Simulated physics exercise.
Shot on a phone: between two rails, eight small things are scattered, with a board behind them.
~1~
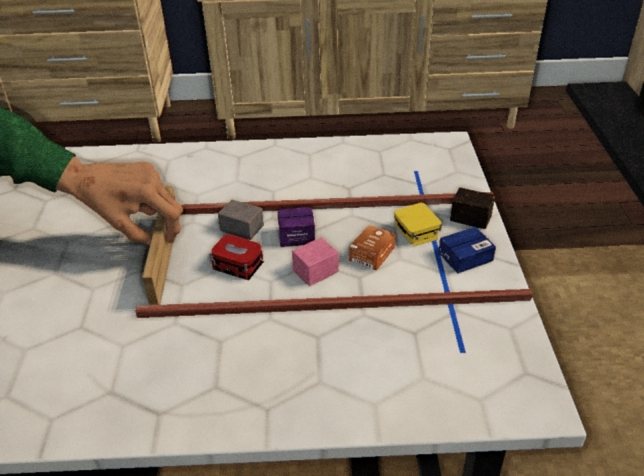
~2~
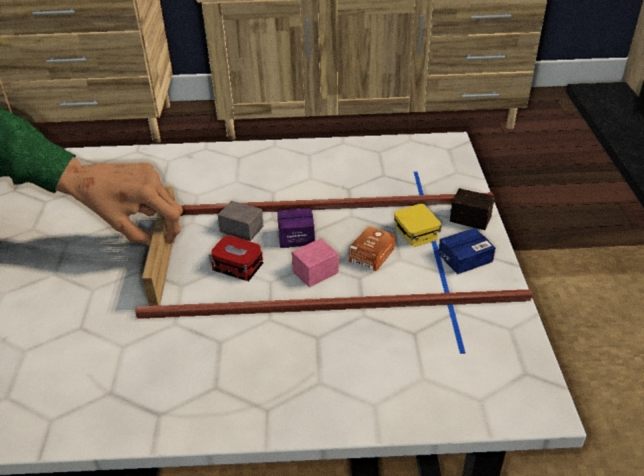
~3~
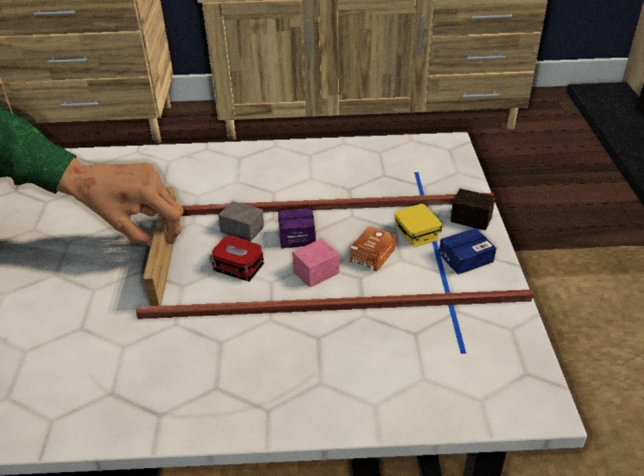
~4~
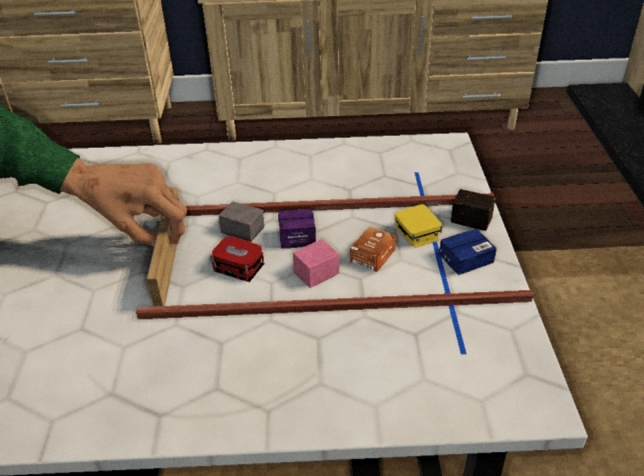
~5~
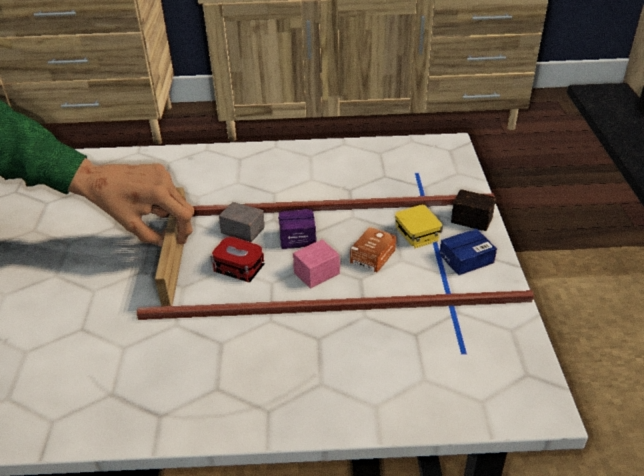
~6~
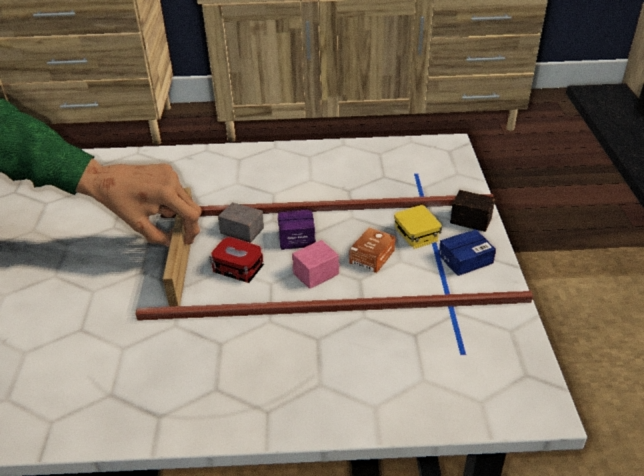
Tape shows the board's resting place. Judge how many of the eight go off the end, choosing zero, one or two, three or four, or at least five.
Most likely a single one or a pair will drop off.
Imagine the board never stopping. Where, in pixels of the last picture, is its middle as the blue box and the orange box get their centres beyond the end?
The blue box puts it at (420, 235), the orange box at (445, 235).
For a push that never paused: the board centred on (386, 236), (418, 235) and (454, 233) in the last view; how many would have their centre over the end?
By position: 0 / 1 / 4.
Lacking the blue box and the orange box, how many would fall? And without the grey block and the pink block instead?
1, then 1.
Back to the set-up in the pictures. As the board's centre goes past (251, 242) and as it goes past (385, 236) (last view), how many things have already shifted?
4 and 8.
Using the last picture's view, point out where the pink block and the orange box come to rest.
Final positions - pink block around (462, 268), orange box around (506, 246).
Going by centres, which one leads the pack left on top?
It's the yellow case that ends nearest.
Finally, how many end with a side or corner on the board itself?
Contact count: 3.
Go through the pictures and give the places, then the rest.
In the first frame, black block (472, 208); blue box (467, 250); yellow case (417, 225); board (162, 243); tape (436, 248).
In the second frame, blue box (467, 250); purple box (296, 228).
In the third frame, yellow case (417, 226); pink block (316, 263).
In the fourth frame, black block (473, 209); board (166, 245).
In the fifth frame, blue box (468, 251); orange box (373, 249).
In the sixth frame, black block (472, 210); blue box (467, 252); yellow case (417, 227); board (181, 245); tape (436, 250).
Soon after, none off yet; black block at rest near (472, 210); blue box at rest near (467, 252); yellow case at rest near (417, 227).
After that, none off yet; black block moving near (475, 209); blue box moving near (475, 254); yellow case displaced about its own width near (443, 222).
In the end, the number that fall off is one or two; gone, blue box and black block.
